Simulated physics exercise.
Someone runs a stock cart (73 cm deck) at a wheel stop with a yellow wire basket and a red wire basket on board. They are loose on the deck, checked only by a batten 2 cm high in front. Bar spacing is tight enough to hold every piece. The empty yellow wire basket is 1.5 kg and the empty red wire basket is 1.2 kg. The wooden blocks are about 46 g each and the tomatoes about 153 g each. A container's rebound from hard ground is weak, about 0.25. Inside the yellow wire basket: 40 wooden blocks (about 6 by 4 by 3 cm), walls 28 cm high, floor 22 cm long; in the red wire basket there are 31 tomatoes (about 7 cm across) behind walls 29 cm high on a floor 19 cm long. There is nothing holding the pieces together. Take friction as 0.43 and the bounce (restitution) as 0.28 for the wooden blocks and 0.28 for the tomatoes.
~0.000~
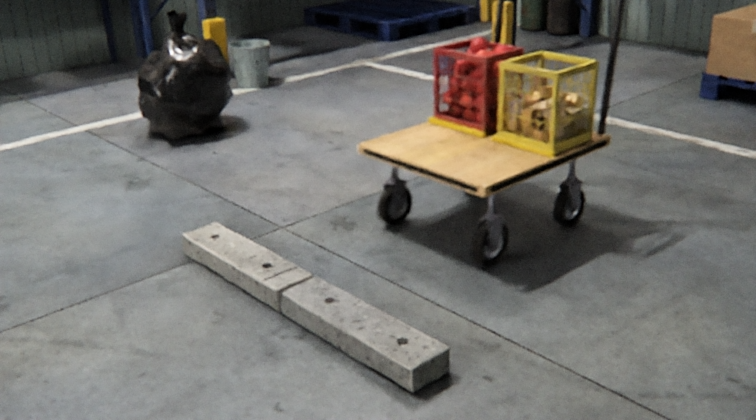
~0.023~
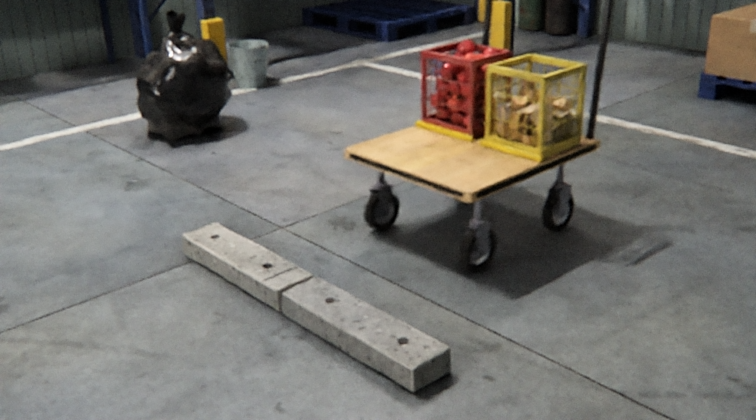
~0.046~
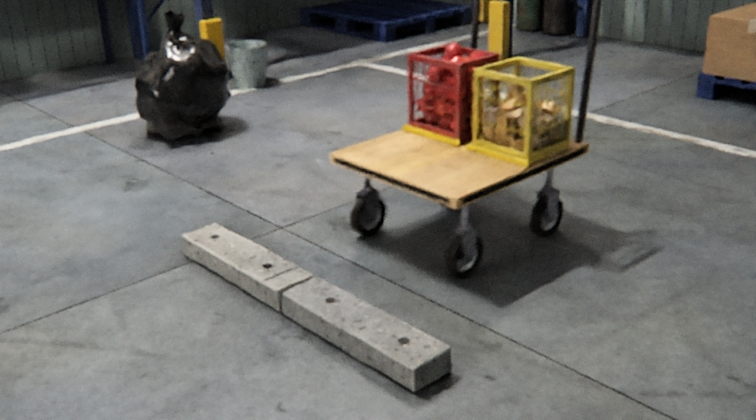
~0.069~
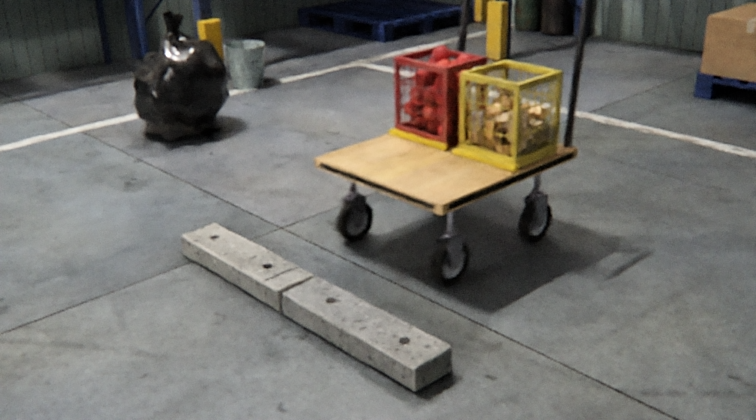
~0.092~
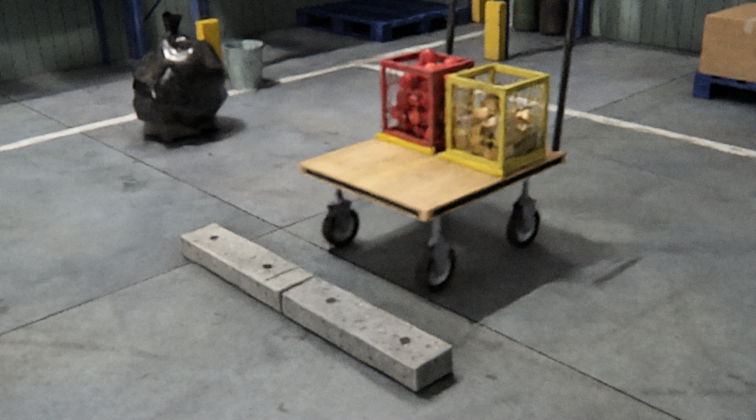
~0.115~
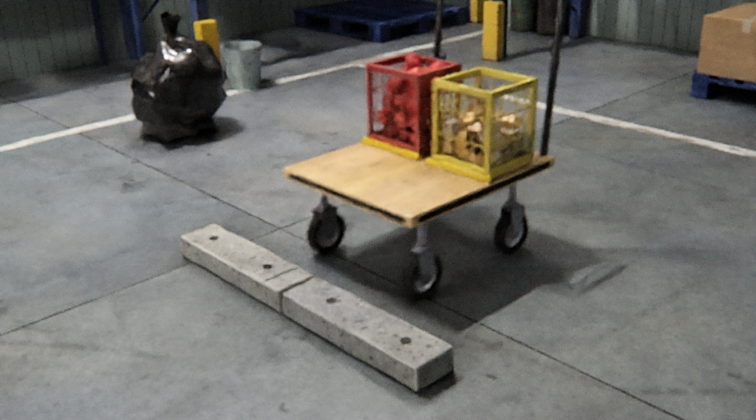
A flat wooden cart carrying a red wire basket of tomatoes and a yellow one of wooden blocks rolled left and forward across the floor, drawing steadily closer to a low concrete wheel stop.
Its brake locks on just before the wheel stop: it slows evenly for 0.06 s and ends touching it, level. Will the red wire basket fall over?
The red wire basket tips over at this speed.
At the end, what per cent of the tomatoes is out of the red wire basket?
I'd say close to 95 per cent, give or take.
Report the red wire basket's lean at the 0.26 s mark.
About 45 degrees.
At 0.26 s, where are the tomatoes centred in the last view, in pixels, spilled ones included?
Near (353, 108) in pixels.
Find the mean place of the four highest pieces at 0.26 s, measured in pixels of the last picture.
Looks like somewhere near (342, 73).
After 0.14 s, the stop begins.
After 0.26 s, the yellow wire basket leans 31° with 0 of 40 out and the red wire basket leans 45° with 0 of 31 out.
After 0.44 s, the yellow wire basket is down with 2 of 40 out and the red wire basket is down with 13 of 31 out.
After 0.74 s, the yellow wire basket is down with 11 of 40 out and the red wire basket is down with 22 of 31 out.
Final count (at 1.85 s), the yellow wire basket is down with 15 of 40 out and the red wire basket is down with 29 of 31 out. Greatest lean of the red wire basket, 95°.
